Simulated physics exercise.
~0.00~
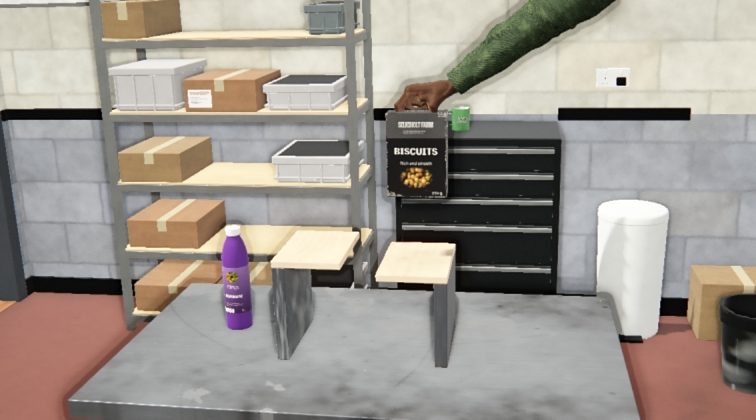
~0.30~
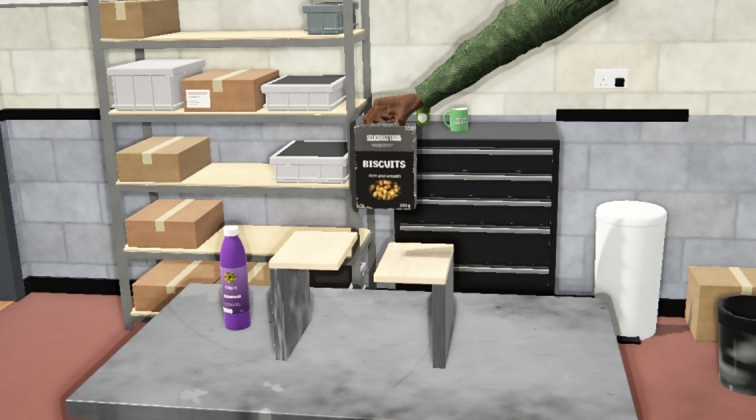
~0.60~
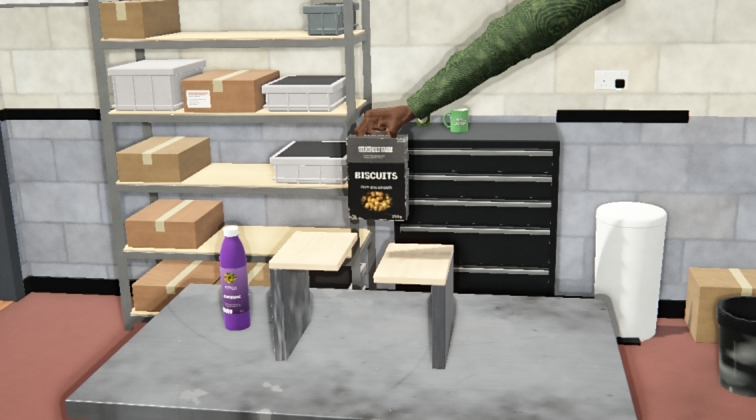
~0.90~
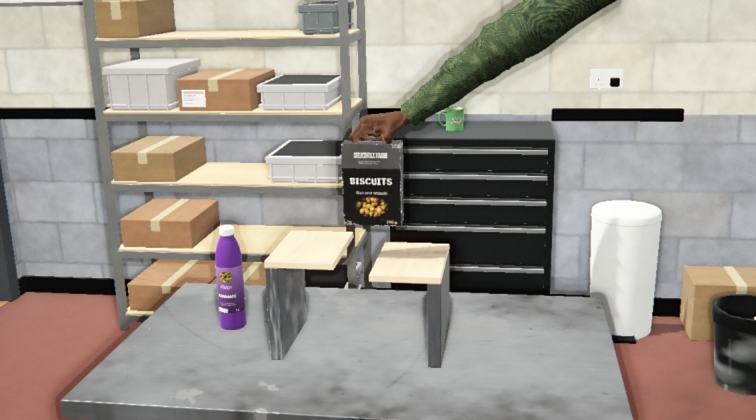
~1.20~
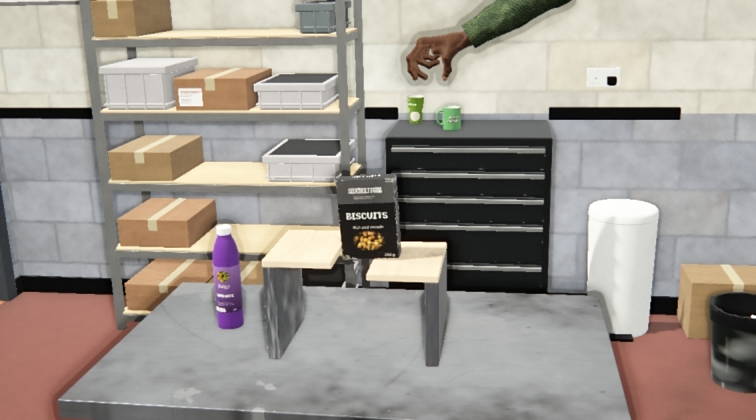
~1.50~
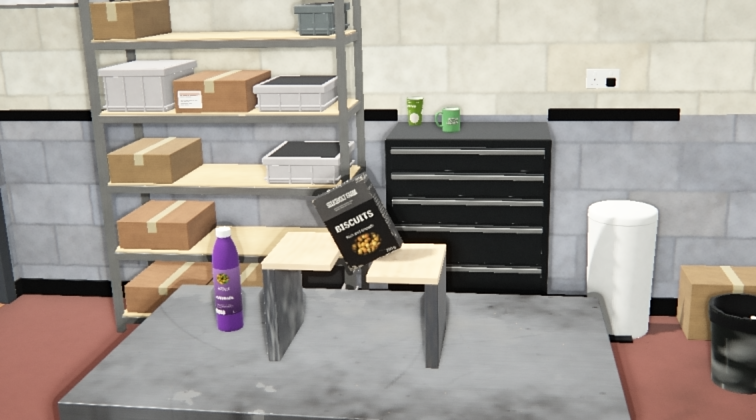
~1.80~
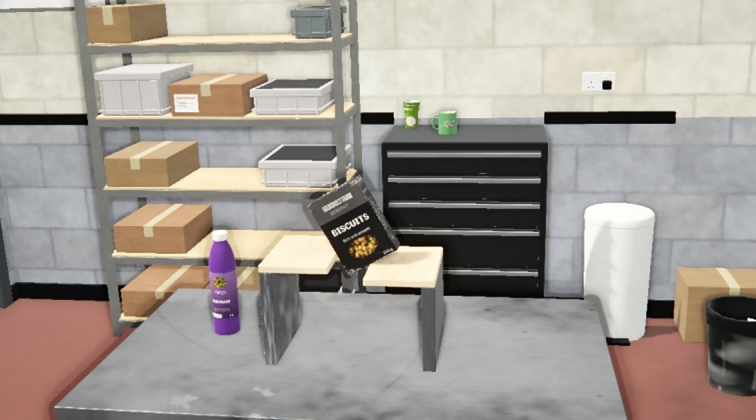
In a storeroom, a hand releases a black biscuit packet, which tips and lodges over the stand's gap.
